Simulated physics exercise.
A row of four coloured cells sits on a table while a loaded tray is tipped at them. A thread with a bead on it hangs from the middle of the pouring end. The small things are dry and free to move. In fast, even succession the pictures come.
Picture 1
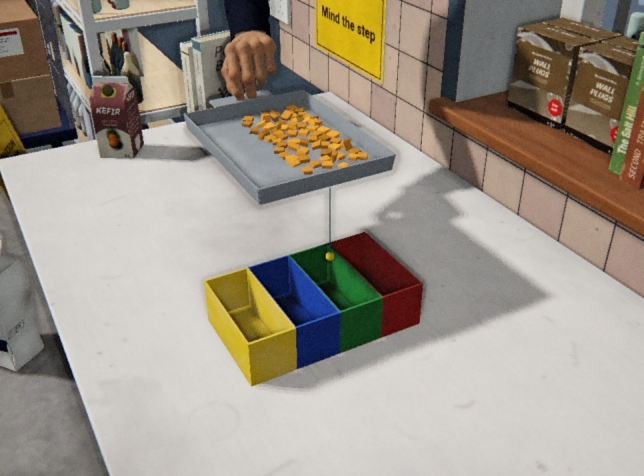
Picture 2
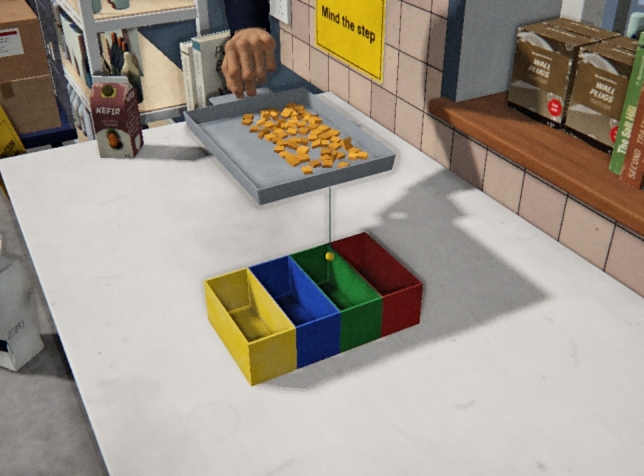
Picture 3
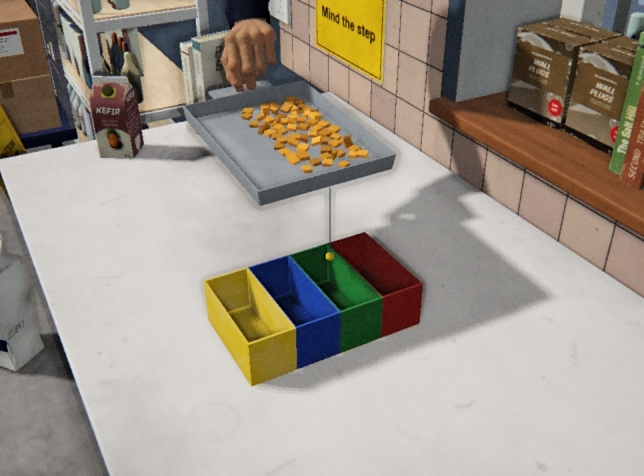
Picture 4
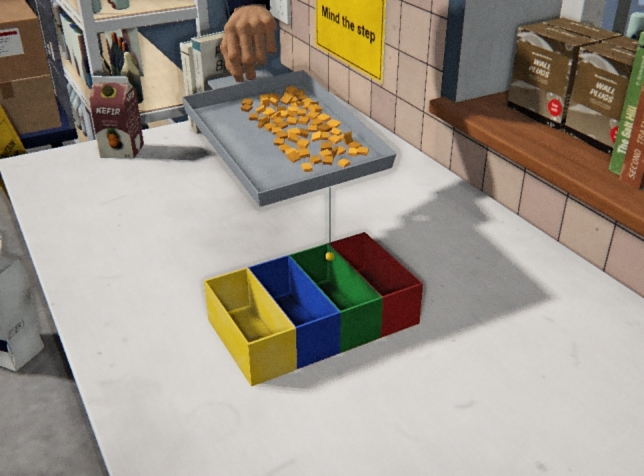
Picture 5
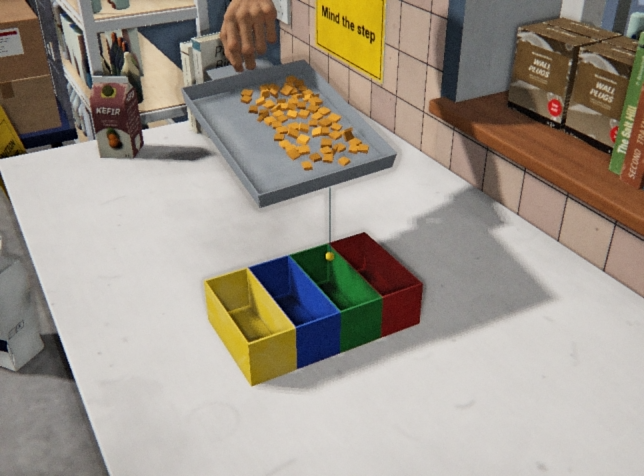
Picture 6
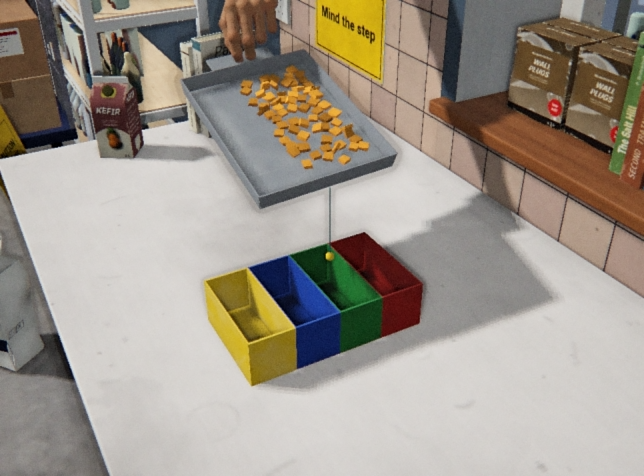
A grey tray of small orange-brown crackers tilts slowly above a white table in a cluttered room, seen from above at a fixed angle, a hand behind its far end. Below its near edge, a bead hangs on a thread over a row of yellow, blue, green and red cells, left to right, near a yellow sign. The far end rises gradually, the near edge dips slightly leftward, and the crackers stay bunched on the tray.
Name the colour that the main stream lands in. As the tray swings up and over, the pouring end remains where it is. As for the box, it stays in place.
Blue.
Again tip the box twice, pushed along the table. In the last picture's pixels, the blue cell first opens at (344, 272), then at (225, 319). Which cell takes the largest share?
First that yellow cell, then the red one.
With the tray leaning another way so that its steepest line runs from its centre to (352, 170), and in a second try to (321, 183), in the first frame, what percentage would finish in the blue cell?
Case one near 0 %; case two near 20 %.
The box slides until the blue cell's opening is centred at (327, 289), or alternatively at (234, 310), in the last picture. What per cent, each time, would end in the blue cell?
Roughly 40% first, roughly 0% second.
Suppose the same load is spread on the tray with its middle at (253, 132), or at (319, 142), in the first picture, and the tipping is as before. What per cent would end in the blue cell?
Estimate: 60 % first, 40 % second.
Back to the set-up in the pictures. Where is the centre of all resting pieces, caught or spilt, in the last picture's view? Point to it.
Around (315, 333).
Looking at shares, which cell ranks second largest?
Second best is green.
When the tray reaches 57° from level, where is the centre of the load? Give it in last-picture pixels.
Near (308, 158).
Soon, tray tipped steeply; all on the tray.
A while on, tray tipped right over; nearly all on the tray; a small part in the yellow cell; a stray few in the blue cell.
Towards the end, tray tipped past a quarter turn; about half in the blue cell; about a third in the green cell; a small part in the yellow cell; a small part in the red cell; a stray few falling or outside the box.
Finally, tray tipped past a quarter turn; about half in the blue cell; about a third in the green cell; a small part in the yellow cell; a small part in the red cell; a stray few outside the box.
